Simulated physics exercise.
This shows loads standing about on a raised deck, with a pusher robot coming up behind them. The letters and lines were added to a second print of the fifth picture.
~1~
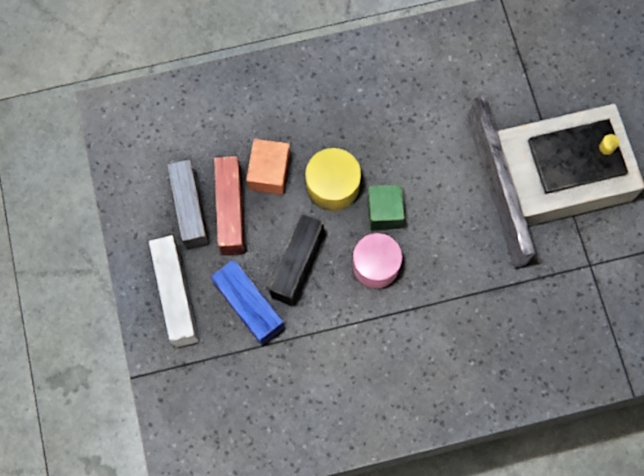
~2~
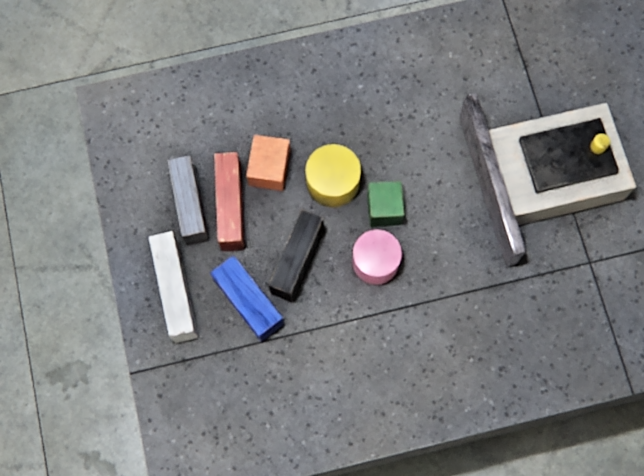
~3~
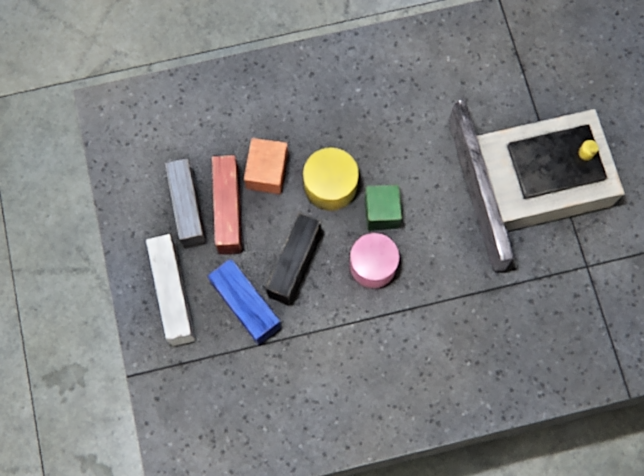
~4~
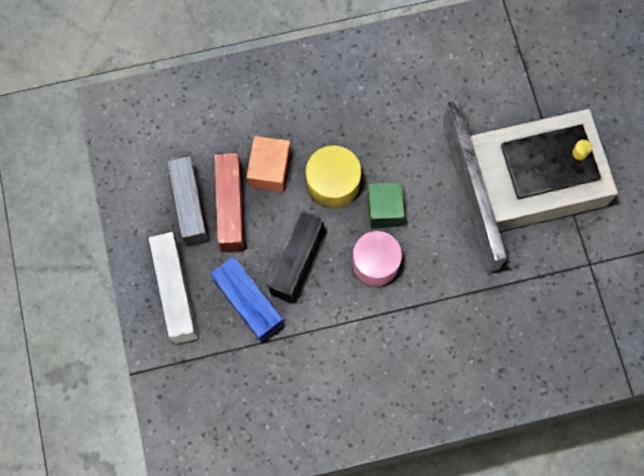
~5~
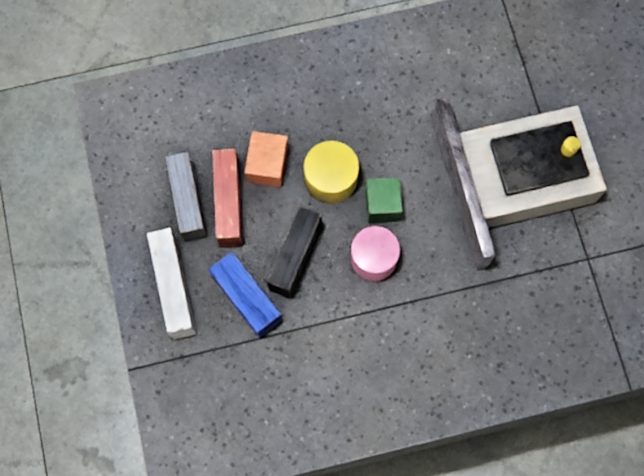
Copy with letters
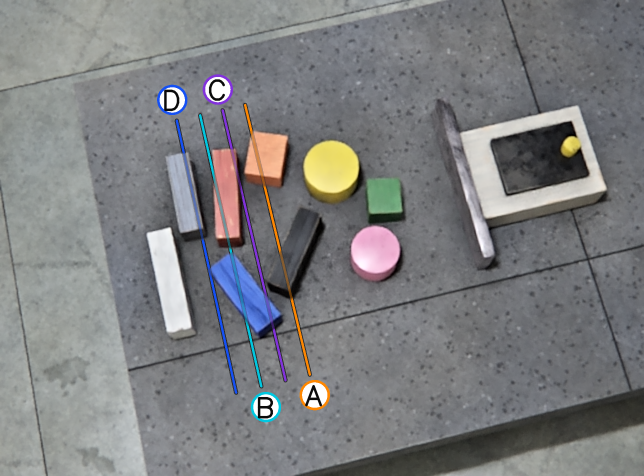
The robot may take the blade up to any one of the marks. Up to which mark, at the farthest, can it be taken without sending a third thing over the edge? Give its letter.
It should halt at D.
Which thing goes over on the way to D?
The white bar.
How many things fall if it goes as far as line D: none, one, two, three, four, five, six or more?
One.
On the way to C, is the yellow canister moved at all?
Yes.
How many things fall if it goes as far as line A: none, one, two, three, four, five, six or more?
In all, none.
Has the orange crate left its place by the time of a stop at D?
Yes.
On the copy, A at (276, 234); B at (230, 245); C at (253, 240); D at (205, 251).
On D. First, robot (440, 181); yellow canister (327, 172); pink canister (354, 260).
Then, robot (347, 203); white bar (163, 284); blue stick (198, 301).
Finally, robot (274, 220); white bar over the edge; grey stick (107, 208); one fallen.
By contrast, A is within the limit but short; B is within the limit but short; C is within the limit but short.
